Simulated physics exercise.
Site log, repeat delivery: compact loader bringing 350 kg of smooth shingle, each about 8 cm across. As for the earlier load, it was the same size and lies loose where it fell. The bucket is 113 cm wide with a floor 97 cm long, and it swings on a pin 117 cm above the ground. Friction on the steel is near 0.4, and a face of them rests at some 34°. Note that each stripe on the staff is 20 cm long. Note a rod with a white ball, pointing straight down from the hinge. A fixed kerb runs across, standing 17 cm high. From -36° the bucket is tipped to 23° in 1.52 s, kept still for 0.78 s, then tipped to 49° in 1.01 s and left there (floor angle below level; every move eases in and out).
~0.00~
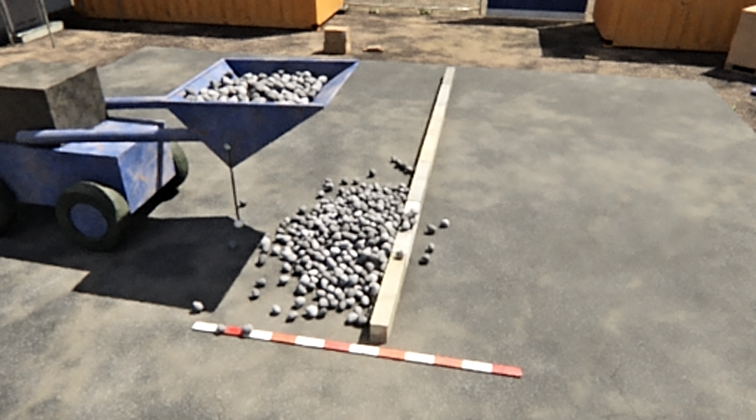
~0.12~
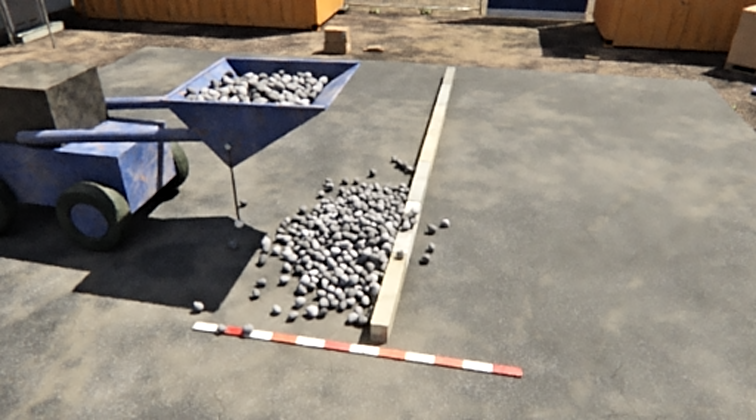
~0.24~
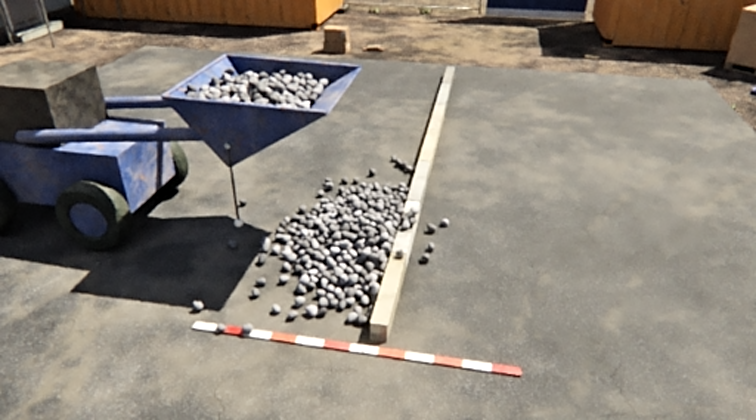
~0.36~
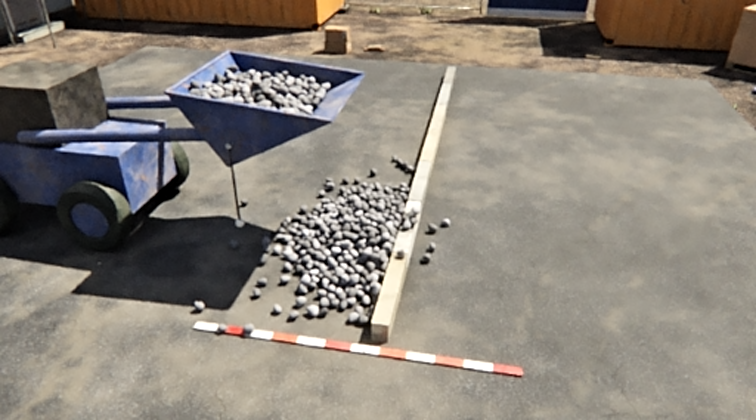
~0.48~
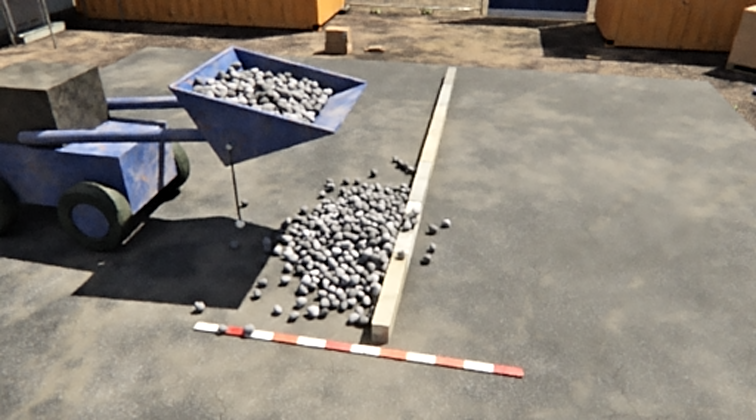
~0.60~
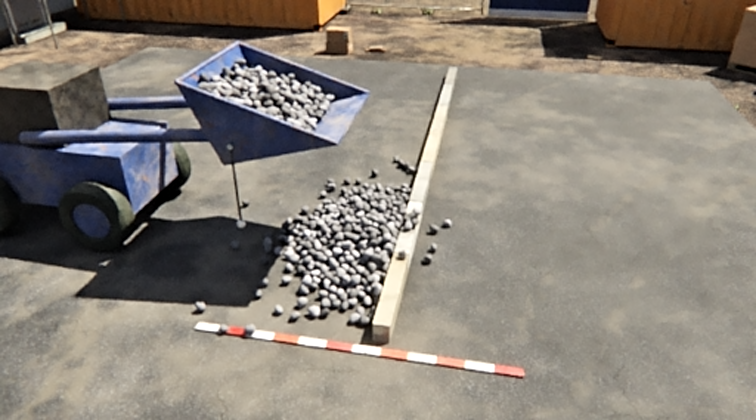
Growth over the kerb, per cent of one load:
29 percent.
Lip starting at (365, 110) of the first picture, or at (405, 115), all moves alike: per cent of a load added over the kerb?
Case one about 80 %, case two about 100 %.
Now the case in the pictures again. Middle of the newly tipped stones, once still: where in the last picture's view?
The middle lies near (385, 230) in the last picture.
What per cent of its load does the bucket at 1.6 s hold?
Reading: Near 85 % of the load.
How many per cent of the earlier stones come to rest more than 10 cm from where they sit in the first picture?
Around 10 in a hundred.
After 1.1 s the floor is at 14°; in per cent of one load, 100 in the bucket, 99 on this side of the kerb, 1 over the kerb; the foremost stones are at (424, 234).
After 1.6 s the floor is at 23°; in per cent of one load, 83 in the bucket, 116 on this side of the kerb, 1 over the kerb; the foremost stones are at (424, 234).
After 3.8 s the floor is at 49°; in per cent of one load, 0 in the bucket, 170 on this side of the kerb, 30 over the kerb; the foremost stones are at (532, 239).
After 6.3 s the floor is at 49°; in per cent of one load, 0 in the bucket, 170 on this side of the kerb, 30 over the kerb; the foremost stones are at (532, 239). Net gain over the kerb, 29.
